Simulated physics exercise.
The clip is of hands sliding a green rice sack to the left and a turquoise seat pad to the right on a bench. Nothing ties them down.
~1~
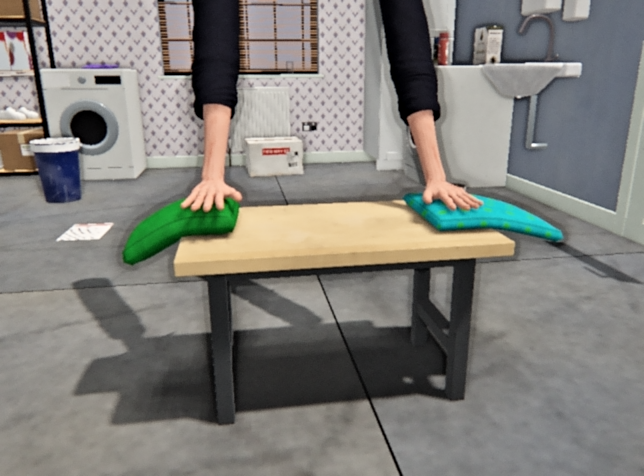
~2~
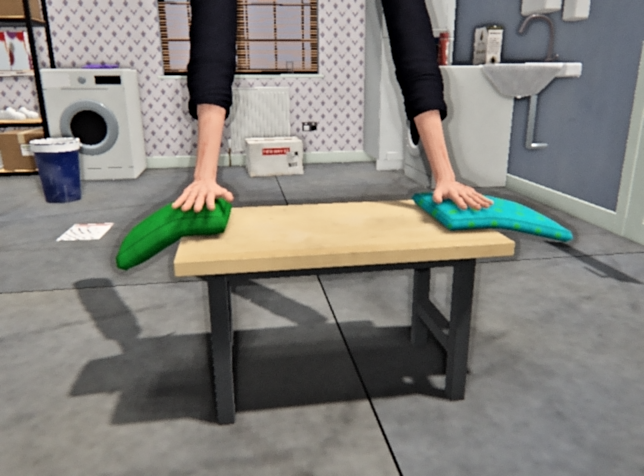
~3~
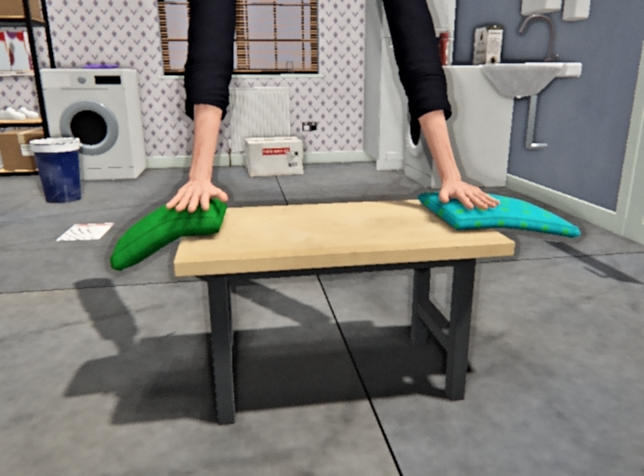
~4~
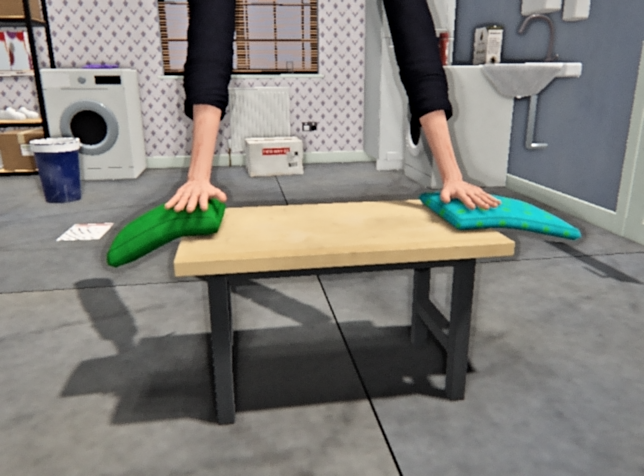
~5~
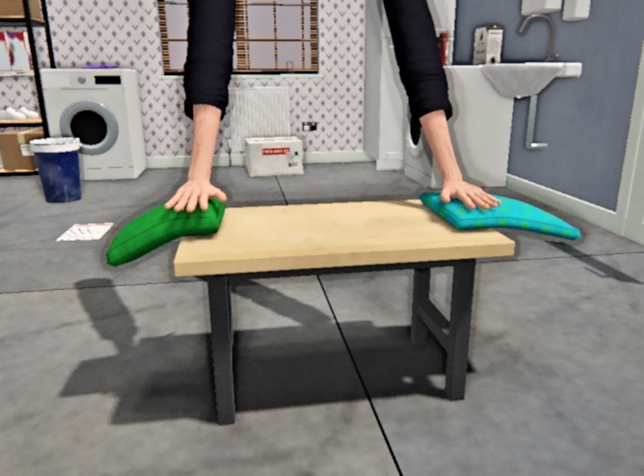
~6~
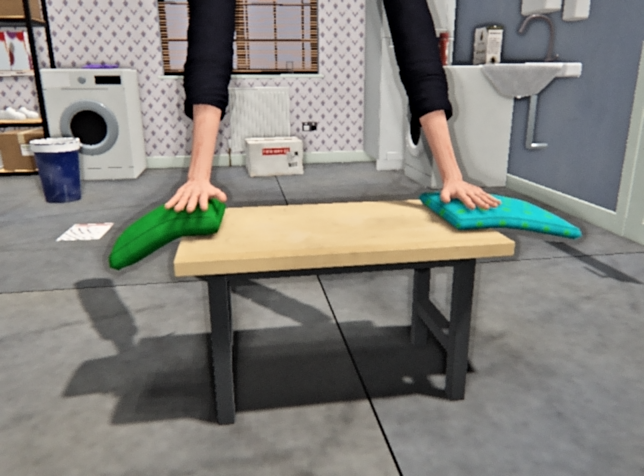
Two hands in dark sleeves slide a green sack slightly left and a turquoise pad slightly right on a wooden bench, then stay nearly still, pressing on them. The sack overhangs the left end and the pad the right, above dark legs. The fixed, front-on view shows a grey-floored utility room with a white washing machine, blue bin and sink behind.
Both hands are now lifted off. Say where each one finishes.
As it turns out, the green rice sack tips over and falls; the turquoise seat pad goes down.
Then, 0.30 s past the final frame, rice sack falling near (158, 278); seat pad falling near (487, 248).
Then, 0.58 s past the final frame, rice sack on the floor near (105, 379); seat pad on the floor near (527, 324).
When it is over, rice sack on the floor near (83, 386); seat pad on the floor near (546, 358). The green rice sack goes down and the turquoise seat pad slumps off the end.
